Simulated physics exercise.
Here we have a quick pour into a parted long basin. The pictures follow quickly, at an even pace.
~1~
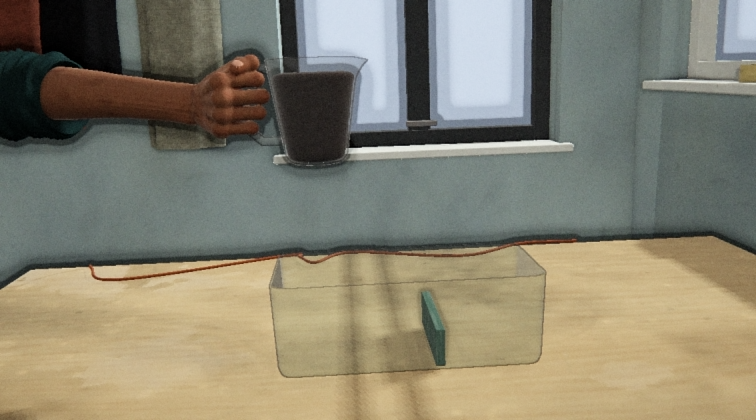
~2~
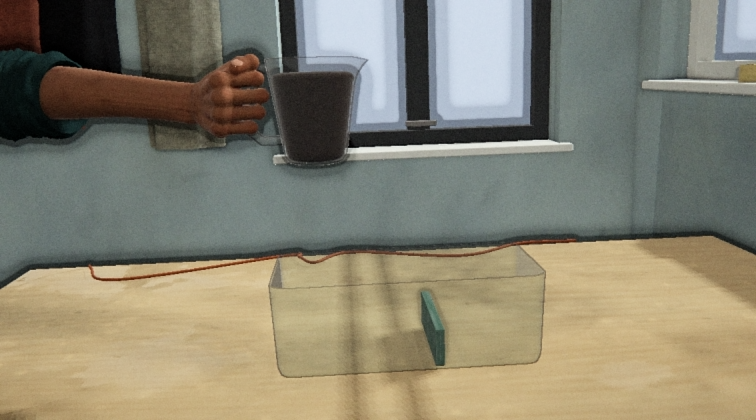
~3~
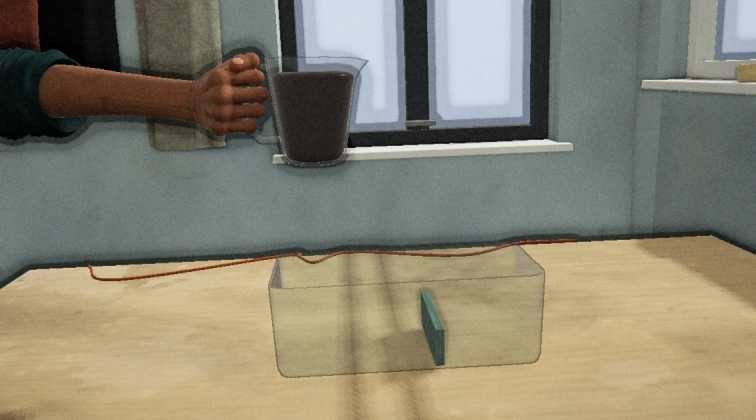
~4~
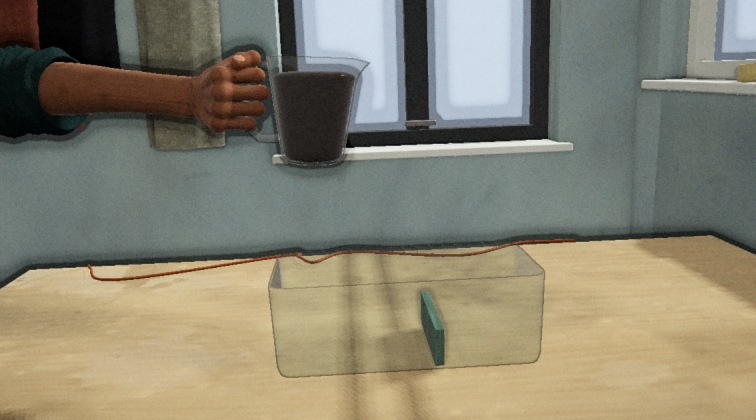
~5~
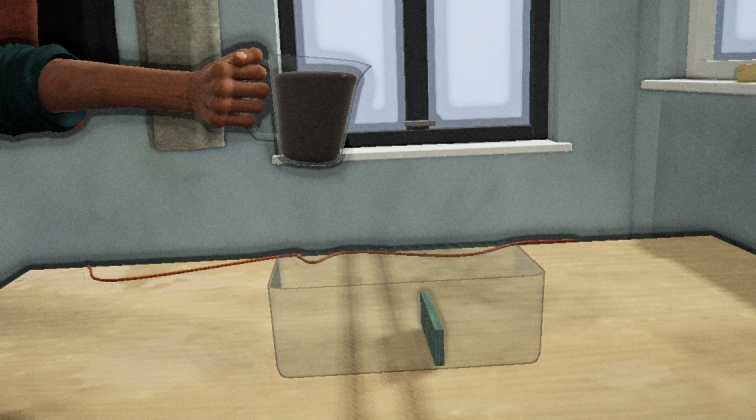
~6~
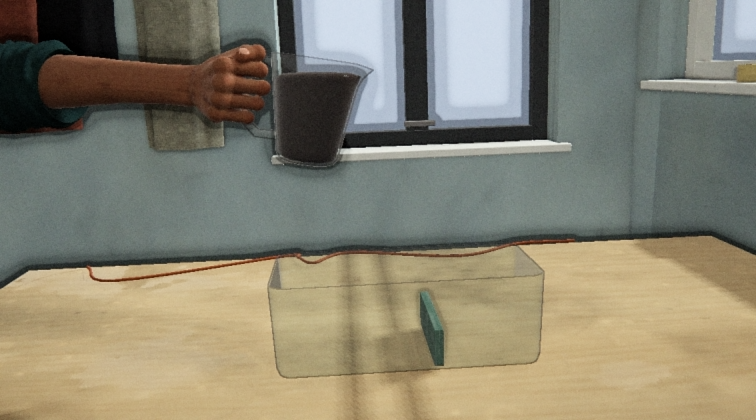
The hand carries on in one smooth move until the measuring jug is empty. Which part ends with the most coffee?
The right section gets the most.
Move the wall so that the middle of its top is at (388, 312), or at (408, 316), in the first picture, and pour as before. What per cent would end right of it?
The first gives 95 %, the second 95 %.
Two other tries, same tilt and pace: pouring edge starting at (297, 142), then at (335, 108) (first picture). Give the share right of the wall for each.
In turn 0 and 5 in a hundred.
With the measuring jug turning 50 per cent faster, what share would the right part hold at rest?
Close to 90 per cent.
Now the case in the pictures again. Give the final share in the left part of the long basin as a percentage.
Some 10 per cent.
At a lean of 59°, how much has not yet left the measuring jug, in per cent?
Some 80 per cent.
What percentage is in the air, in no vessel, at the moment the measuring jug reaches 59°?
Close to 15 per cent.
A moment on, the tilt is 59° and 81 per cent is still to pour, 0 is left of the wall and 2 right of it.
Next, the tilt is 91° and 31 per cent is still to pour, 1 is left of the wall and 41 right of it.
Then the tilt is 97° and 3 per cent is still to pour, 8 is left of the wall and 83 right of it.
Later the tilt is 97° and 0 per cent is still to pour, 12 is left of the wall and 86 right of it.
Finally, 12 per cent lies left of the wall, 86 right of it and 2 outside.
